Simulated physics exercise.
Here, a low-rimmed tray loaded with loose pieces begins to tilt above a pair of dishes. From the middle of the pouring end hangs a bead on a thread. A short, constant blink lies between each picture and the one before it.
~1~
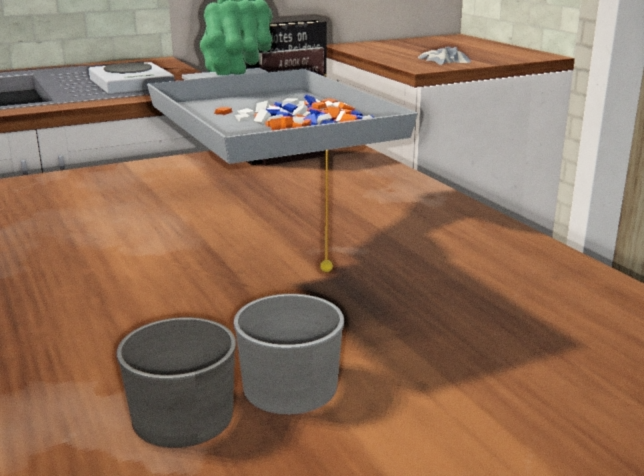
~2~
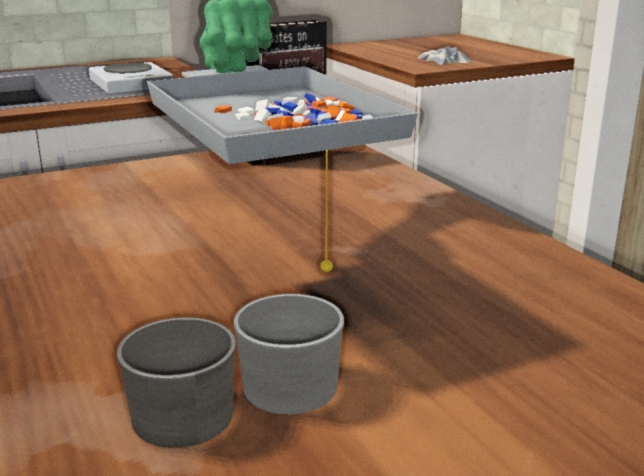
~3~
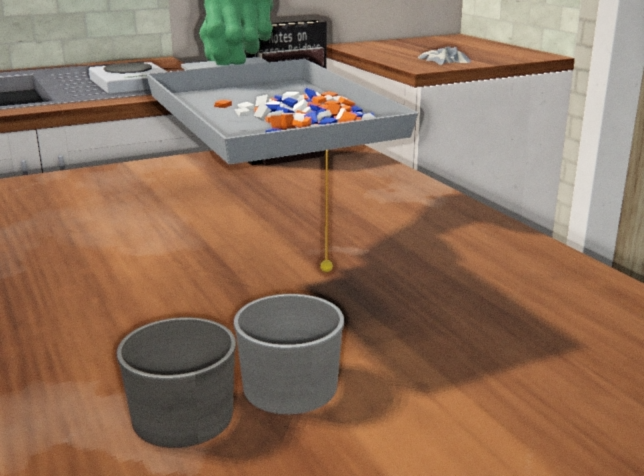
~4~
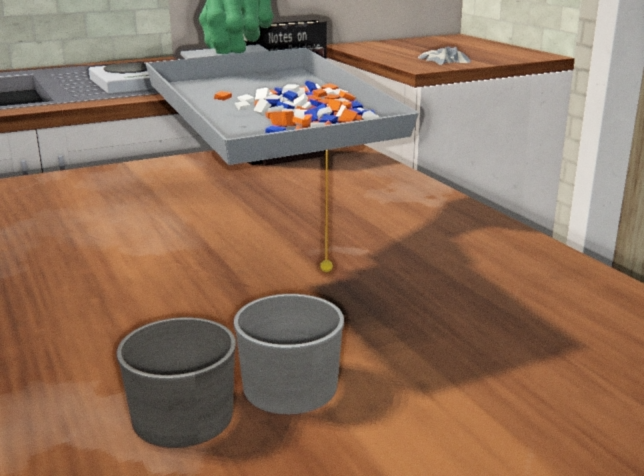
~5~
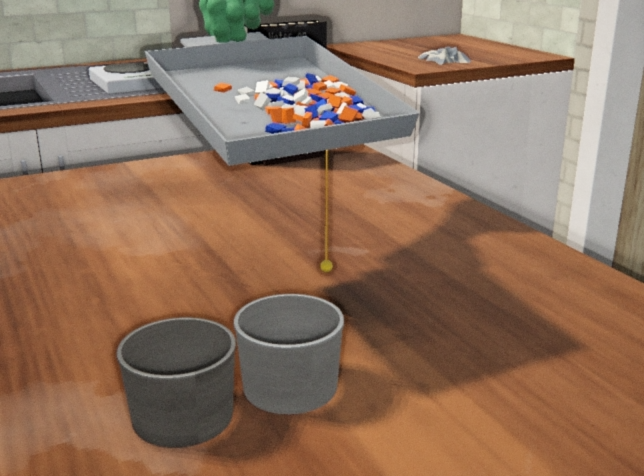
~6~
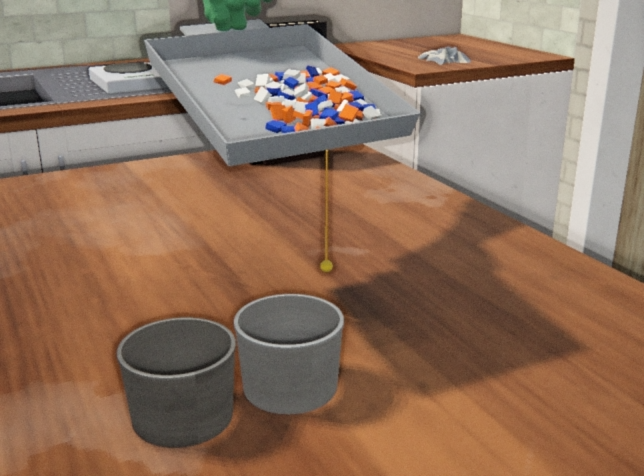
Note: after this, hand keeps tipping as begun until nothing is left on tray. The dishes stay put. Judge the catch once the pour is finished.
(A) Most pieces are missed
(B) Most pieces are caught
The answer is A.
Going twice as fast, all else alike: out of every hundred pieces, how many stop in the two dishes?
I'd put it at some 50 per cent.
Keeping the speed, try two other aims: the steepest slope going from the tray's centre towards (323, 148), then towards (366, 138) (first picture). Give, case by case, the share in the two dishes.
Respectively close to 30 and 0 in a hundred.
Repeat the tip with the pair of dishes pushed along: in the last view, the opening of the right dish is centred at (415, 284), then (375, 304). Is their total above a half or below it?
Try 1: In excess of half; try 2: In excess of half.
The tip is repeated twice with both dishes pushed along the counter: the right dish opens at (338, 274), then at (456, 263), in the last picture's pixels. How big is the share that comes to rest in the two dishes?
Trial 1 around 0 percent, trial 2 around 10 percent.
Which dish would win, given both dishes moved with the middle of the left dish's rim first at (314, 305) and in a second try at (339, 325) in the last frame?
The first try favours the leftmost one, and the second try favours the leftmost one.
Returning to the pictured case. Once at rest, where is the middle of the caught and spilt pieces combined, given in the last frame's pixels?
Roughly at (351, 380), give or take.
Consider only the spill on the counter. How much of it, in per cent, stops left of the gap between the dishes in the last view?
Estimate: About 0 percent.
Soon after the last picture, tray tipped steeply; all on the tray.
A little later, tray tipped right over; most on the tray; a stray few in the right dish; a small part outside both; a stray few in the air.
Later still, tray tipped past a quarter turn; a stray few in the left dish; about a third in the right dish; about two thirds outside both.
At rest, tray tipped past a quarter turn; a stray few in the left dish; about a third in the right dish; about two thirds outside both.
